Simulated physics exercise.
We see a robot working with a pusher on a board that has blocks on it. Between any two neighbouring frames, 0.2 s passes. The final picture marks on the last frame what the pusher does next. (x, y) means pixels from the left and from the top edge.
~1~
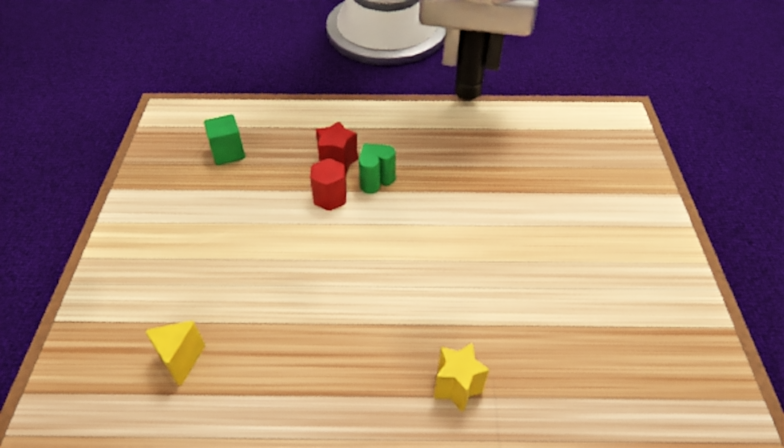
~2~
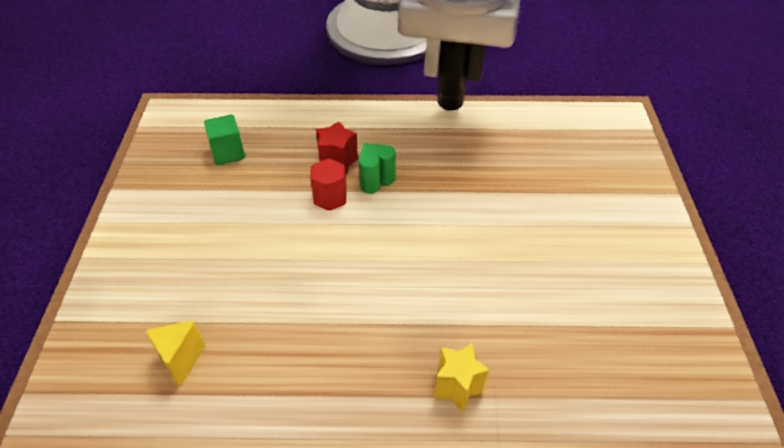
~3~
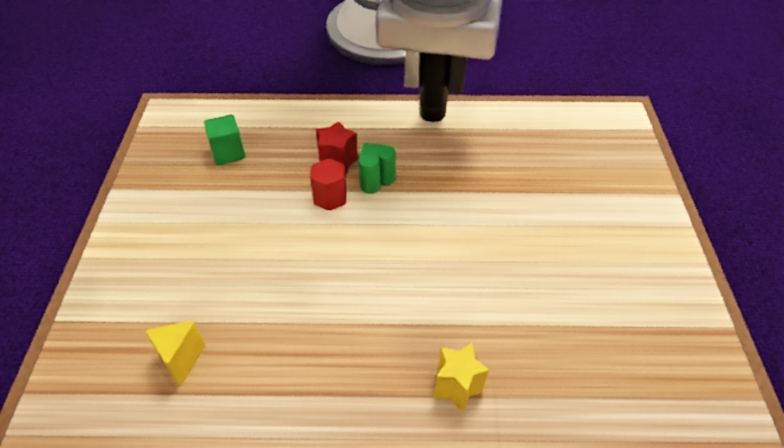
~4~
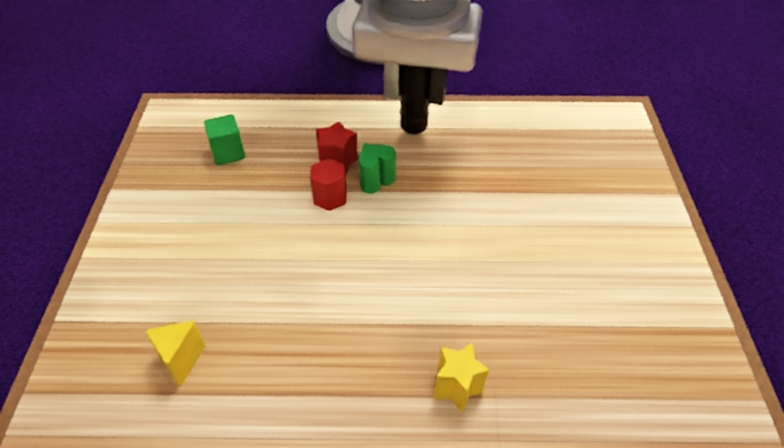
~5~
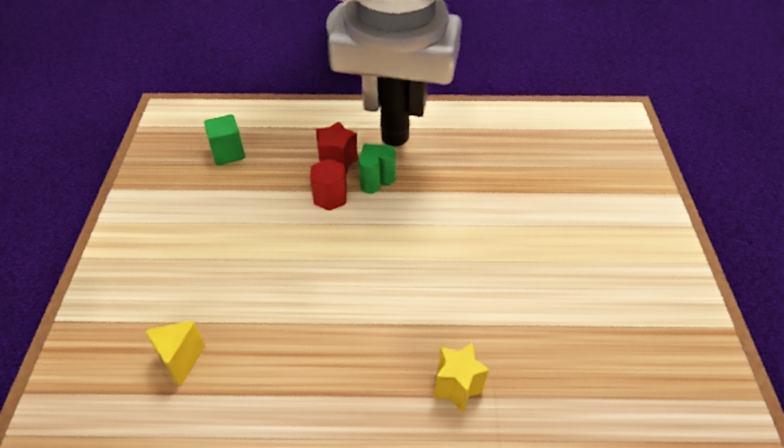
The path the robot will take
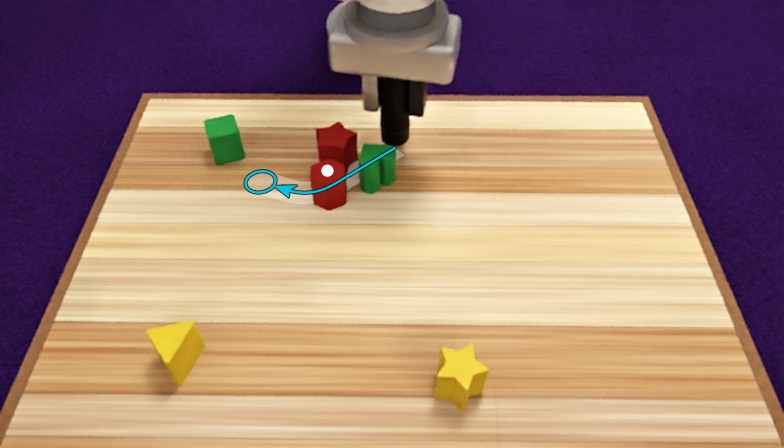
At first, a robot's dark pusher tip is at the far edge of a wooden board, right of a green cube and a cluster of two red blocks and a green heart, with two yellow blocks nearer. It then glides left and slightly nearer, ending beside the heart, while every block stays still.
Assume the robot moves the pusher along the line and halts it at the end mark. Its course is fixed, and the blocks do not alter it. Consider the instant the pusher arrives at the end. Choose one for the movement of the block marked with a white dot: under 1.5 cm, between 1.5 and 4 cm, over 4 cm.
If I had to pick, the block marked with a white dot travels from 1.5 to 4 cm here.
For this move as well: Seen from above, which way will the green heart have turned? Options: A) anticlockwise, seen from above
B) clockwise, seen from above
Choice A: Anticlockwise, seen from above.
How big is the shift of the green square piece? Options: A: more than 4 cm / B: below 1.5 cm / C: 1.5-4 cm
B - below 1.5 cm.
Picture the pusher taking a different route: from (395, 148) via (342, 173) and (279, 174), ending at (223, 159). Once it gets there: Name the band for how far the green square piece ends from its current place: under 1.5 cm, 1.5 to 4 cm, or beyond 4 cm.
My estimate: In the 1.5 to 4 cm range.
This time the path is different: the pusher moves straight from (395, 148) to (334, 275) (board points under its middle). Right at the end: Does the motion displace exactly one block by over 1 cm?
Yes, I think so.
The line goes from (395, 148) by way of (355, 172) and (310, 192) to (261, 182); the dot is on the red six-sided block.
The first path, step by step. One third of the way, pusher (354, 162); red star (318, 137), turned 25° clockwise; green heart (369, 163), turned 40° anticlockwise.
Two thirds of the way, pusher (308, 183); red six-sided block (308, 189), turned 45° anticlockwise; red star (307, 139), turned 65° clockwise; green heart (369, 164), turned 45° anticlockwise.
At the end, pusher (258, 172); green square piece unmoved; red six-sided block (308, 189), turned 45° anticlockwise; red star (307, 139), turned 65° clockwise; green heart (369, 164), turned 45° anticlockwise.
